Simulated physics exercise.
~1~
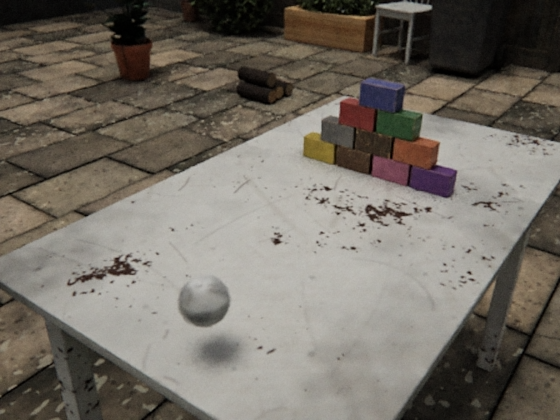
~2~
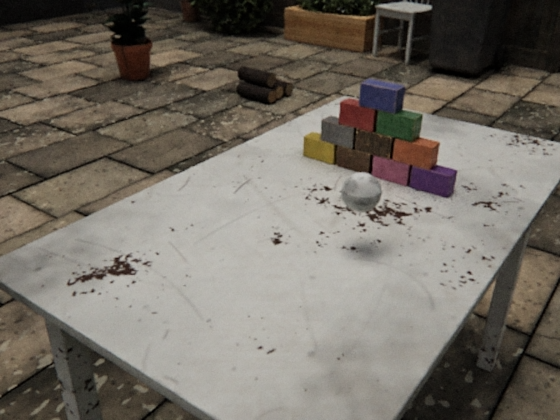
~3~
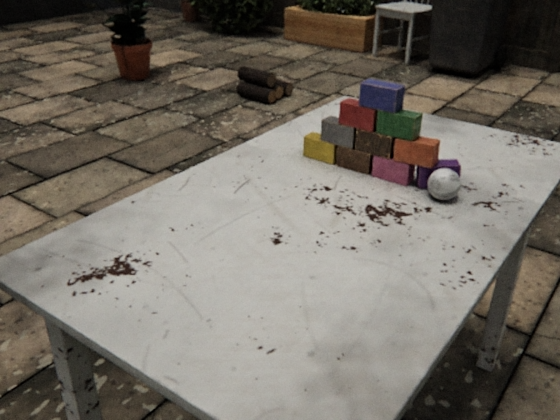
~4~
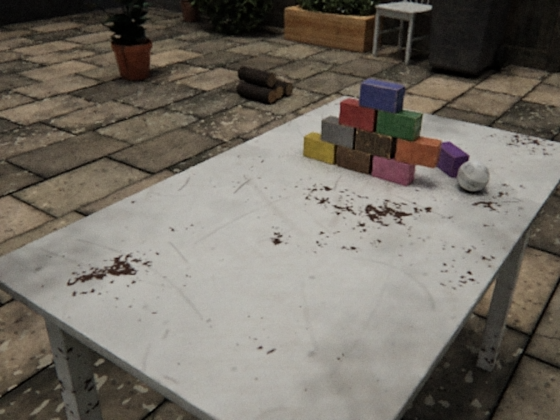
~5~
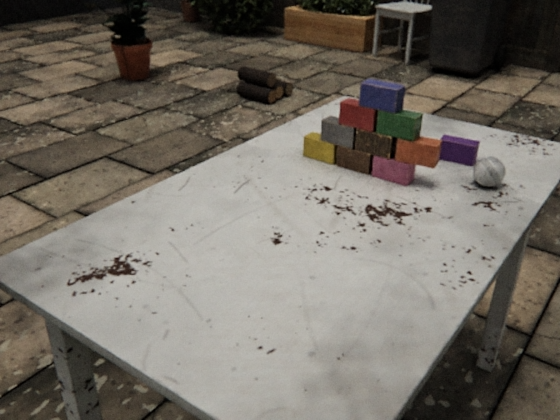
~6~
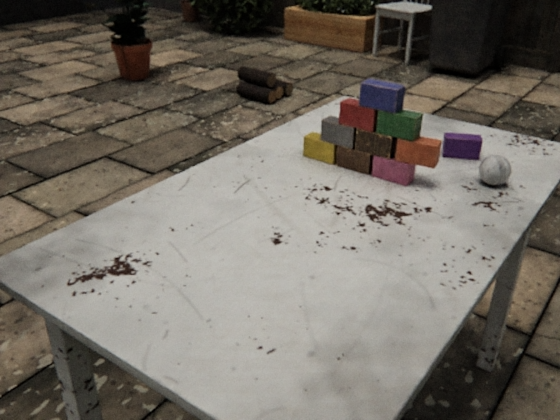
A white ball flies into the stacked blocks and knocks the purple one away, still upright.
